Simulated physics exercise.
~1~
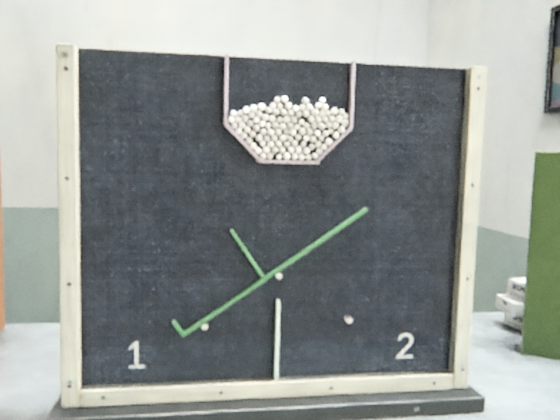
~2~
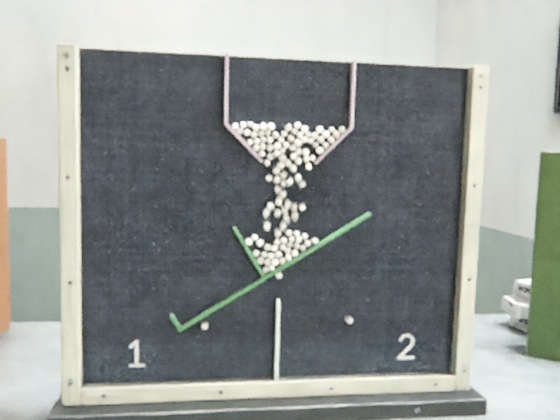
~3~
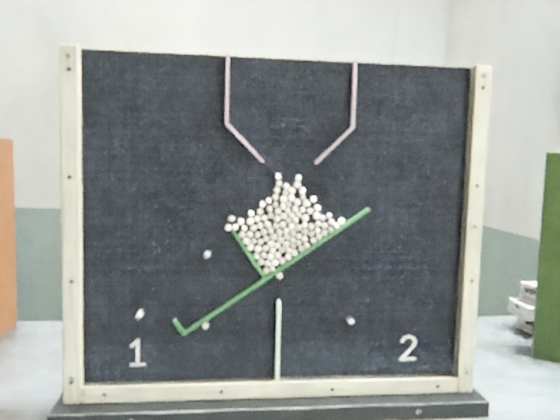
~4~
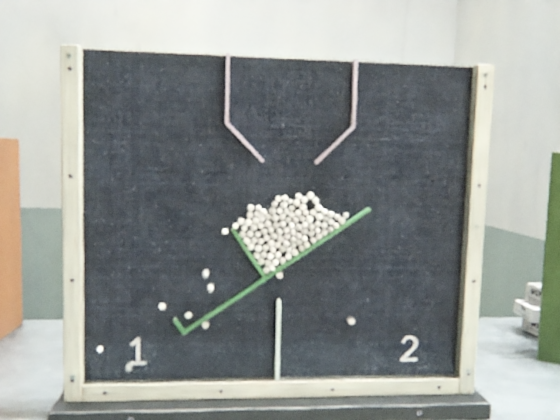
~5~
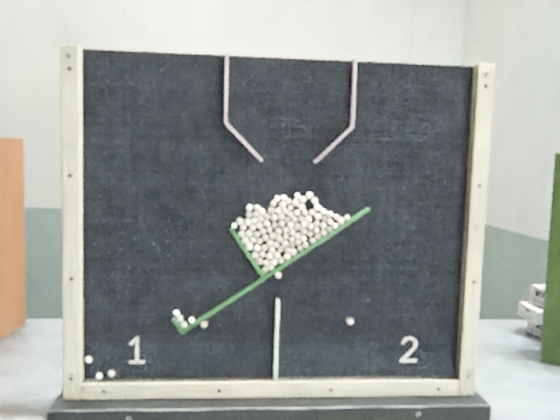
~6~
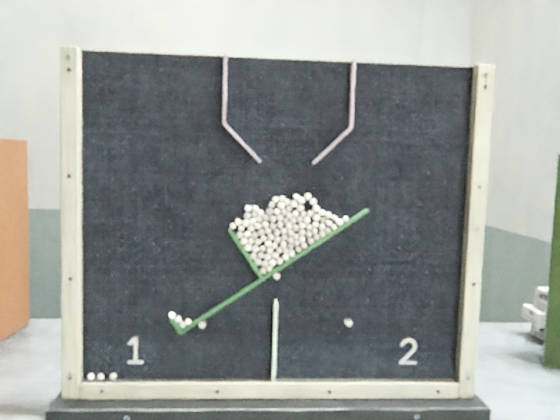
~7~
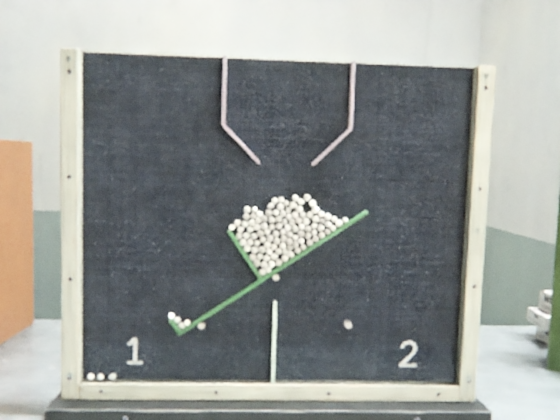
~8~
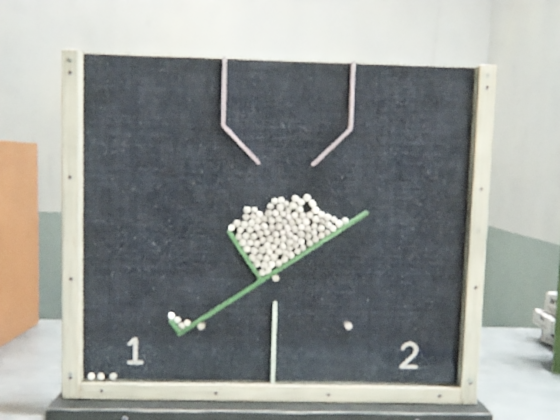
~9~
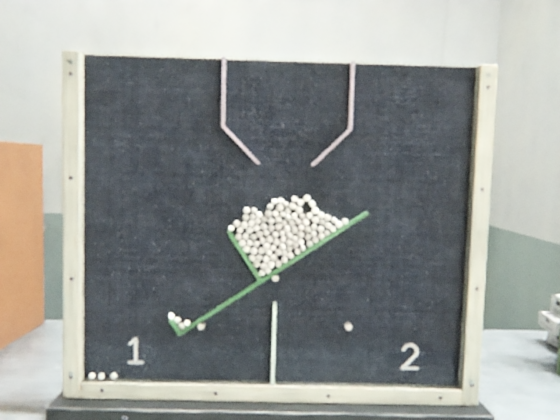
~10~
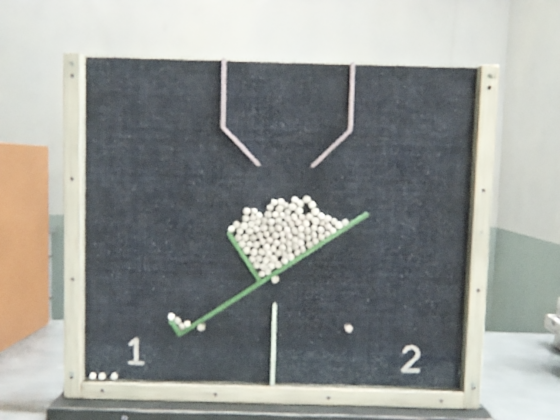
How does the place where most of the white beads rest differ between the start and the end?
At the start the beads are held in the hopper at the top of the board. At the end most of them sit lower down, in a pile on the green tilted tray against its fin.
